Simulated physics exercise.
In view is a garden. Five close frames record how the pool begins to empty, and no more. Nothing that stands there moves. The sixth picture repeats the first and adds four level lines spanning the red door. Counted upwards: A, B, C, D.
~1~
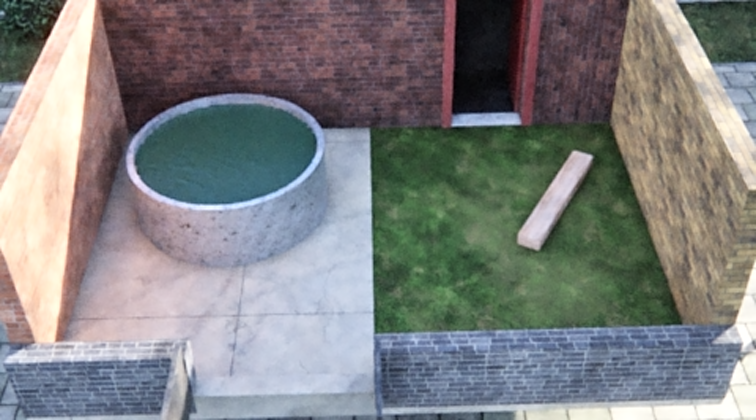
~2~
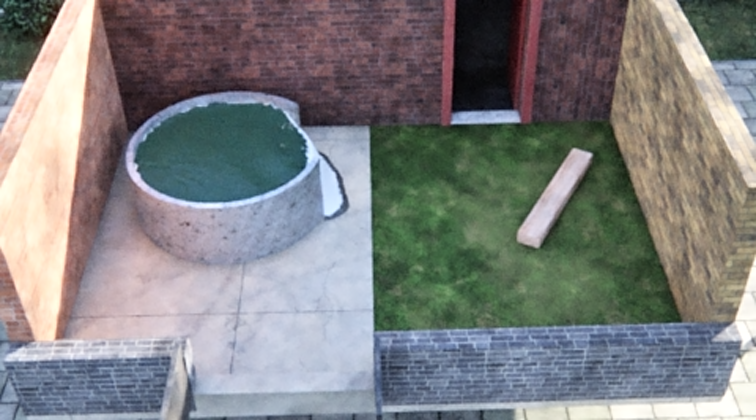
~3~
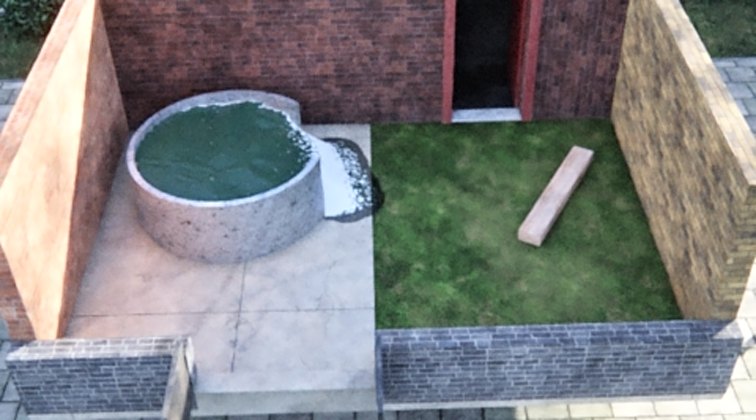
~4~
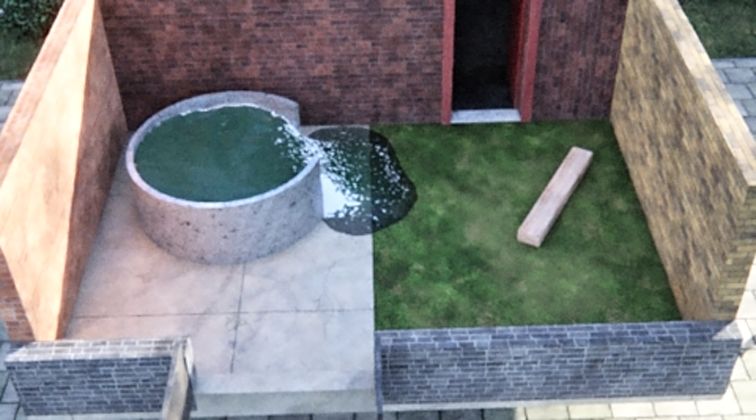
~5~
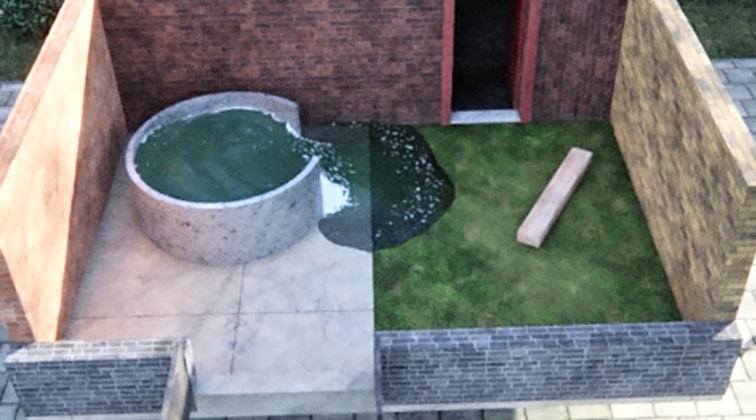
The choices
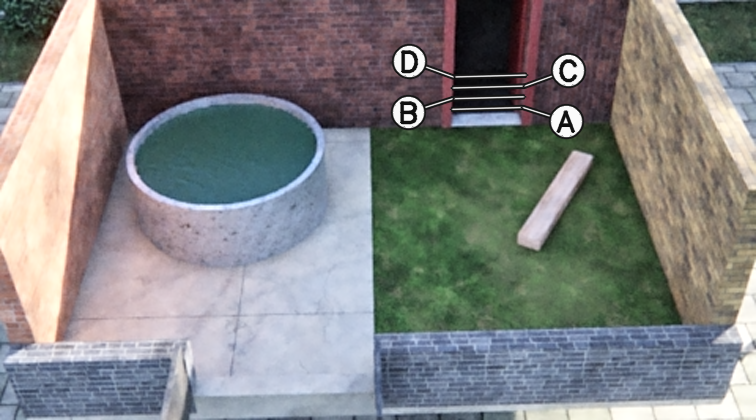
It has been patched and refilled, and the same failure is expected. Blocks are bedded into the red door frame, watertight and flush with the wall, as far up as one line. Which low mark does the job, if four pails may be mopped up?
It is A.
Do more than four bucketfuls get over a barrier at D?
No, that is safe.
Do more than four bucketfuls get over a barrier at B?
No.
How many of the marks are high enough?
All of the four.
On the marked copy, A at (487, 108); B at (488, 97); C at (488, 87); D at (489, 76); from the bottom up A, B, C, D.
Choosing A, nothing gets over.
Choosing B, nothing gets over.
Choosing C, nothing gets over.
Choosing D, nothing gets over.
